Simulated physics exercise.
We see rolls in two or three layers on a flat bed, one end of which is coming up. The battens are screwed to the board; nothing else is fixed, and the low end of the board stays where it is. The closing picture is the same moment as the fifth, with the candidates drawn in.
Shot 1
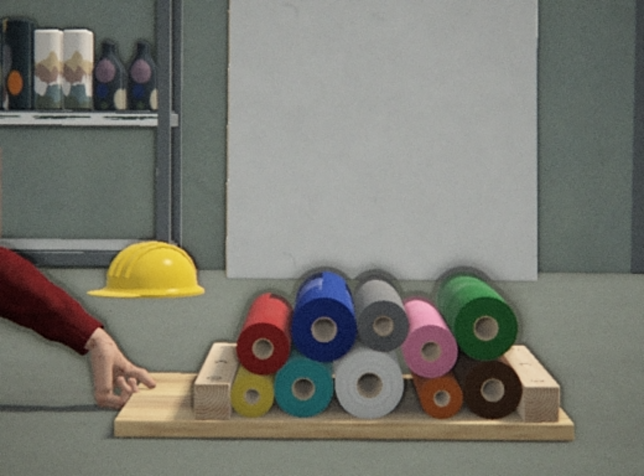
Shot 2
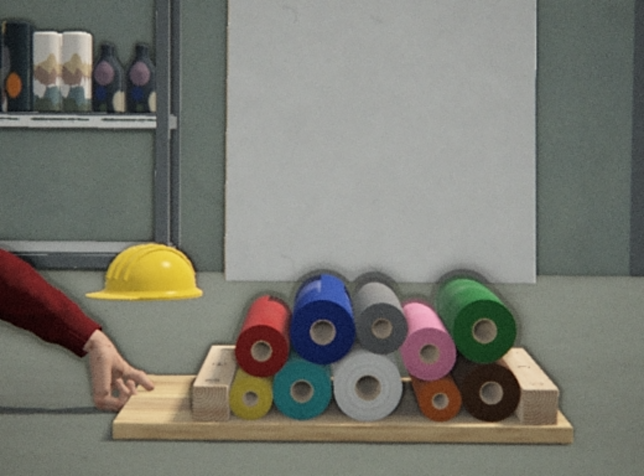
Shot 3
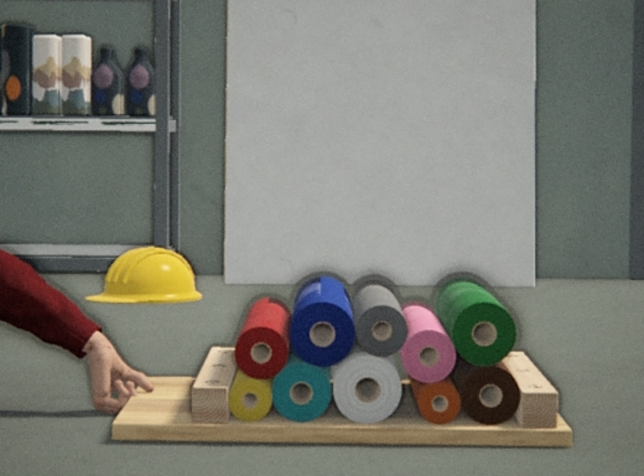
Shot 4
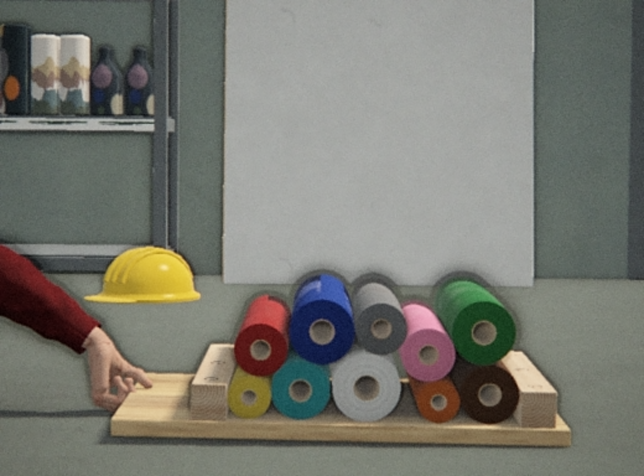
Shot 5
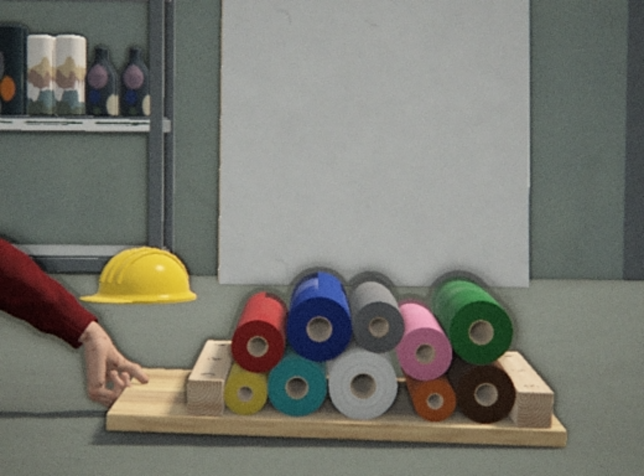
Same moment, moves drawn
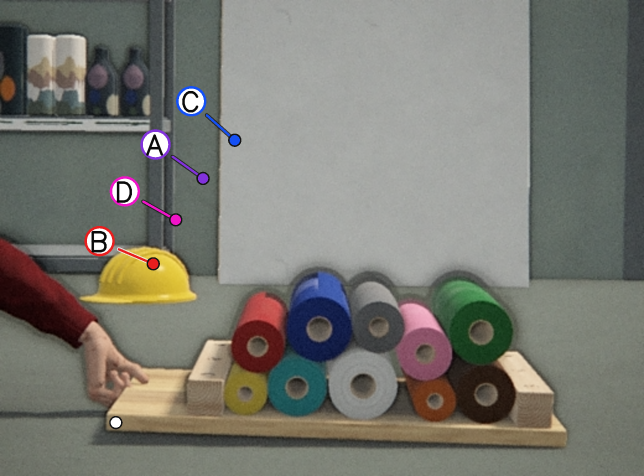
To begin with, coloured rolls lie stacked in two layers between wooden battens on a board, while a hand in a red sleeve touches its left end beside a yellow hard hat. The whole view then shifts very slightly, and the hand, board and rolls stay practically still relative to one another.
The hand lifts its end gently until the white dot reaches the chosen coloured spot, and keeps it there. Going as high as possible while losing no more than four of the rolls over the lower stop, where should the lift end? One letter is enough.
No higher than C.
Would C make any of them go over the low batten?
Yes.
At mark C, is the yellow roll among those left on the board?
The yellow roll: Yes.
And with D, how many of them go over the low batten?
At D the number is one.
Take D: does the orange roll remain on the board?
Yes.
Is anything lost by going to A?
Yes.
On the marked copy, A at (203, 178); B at (153, 264); C at (235, 140); D at (176, 220); the white dot at (116, 423).
With C. Early on, board at 21°.
Further on, board at 40°.
At the end, board at 41°, four over the low batten (pink, grey, green, blue).
As for the rest, A three over the low batten (pink, grey, green); B one over the low batten (green); D one over the low batten (green).
